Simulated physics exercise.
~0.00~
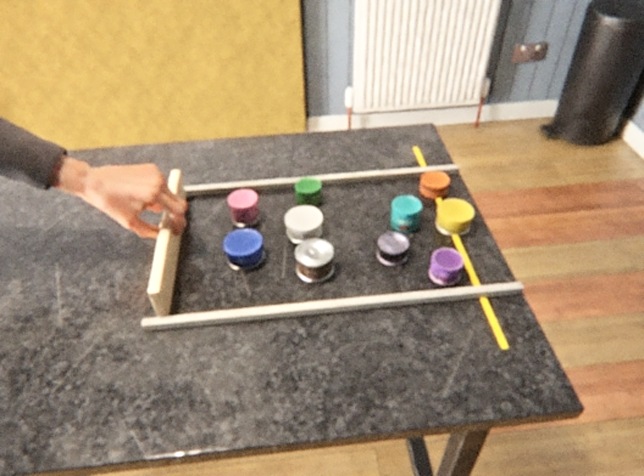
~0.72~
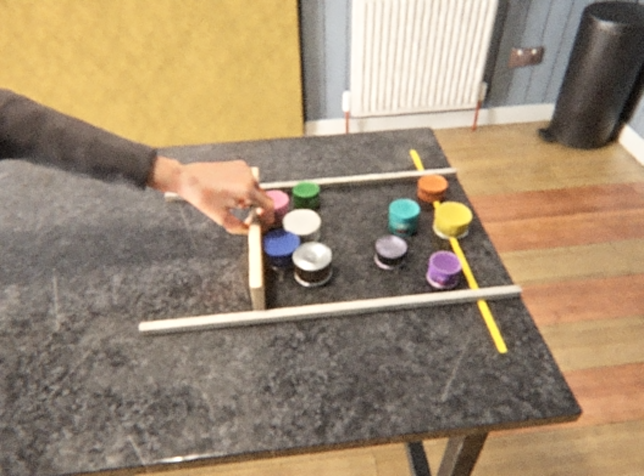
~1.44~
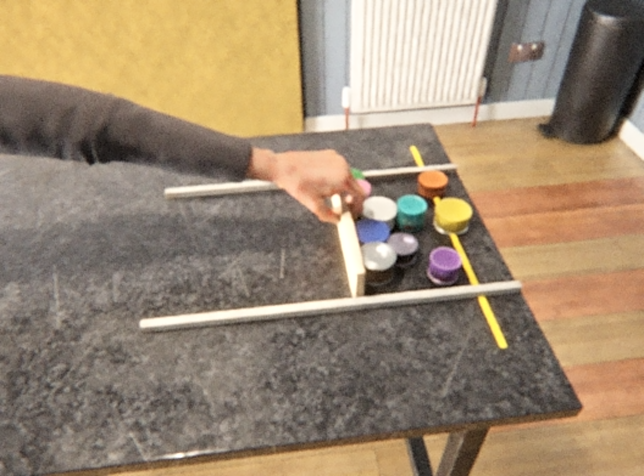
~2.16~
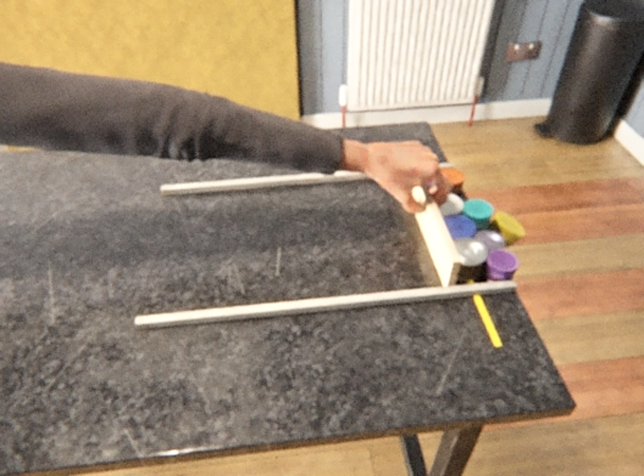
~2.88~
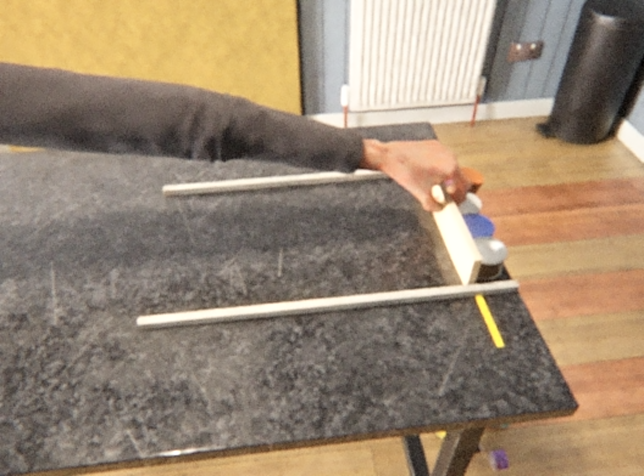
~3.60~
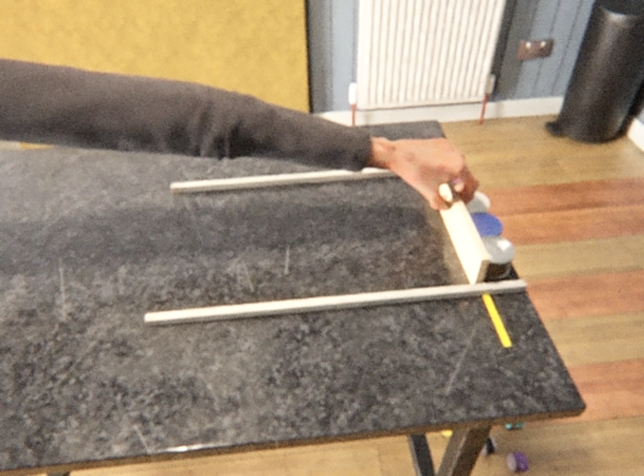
A hand slides a board rightward, sweeping colourful little pots together and pushing several off the table.
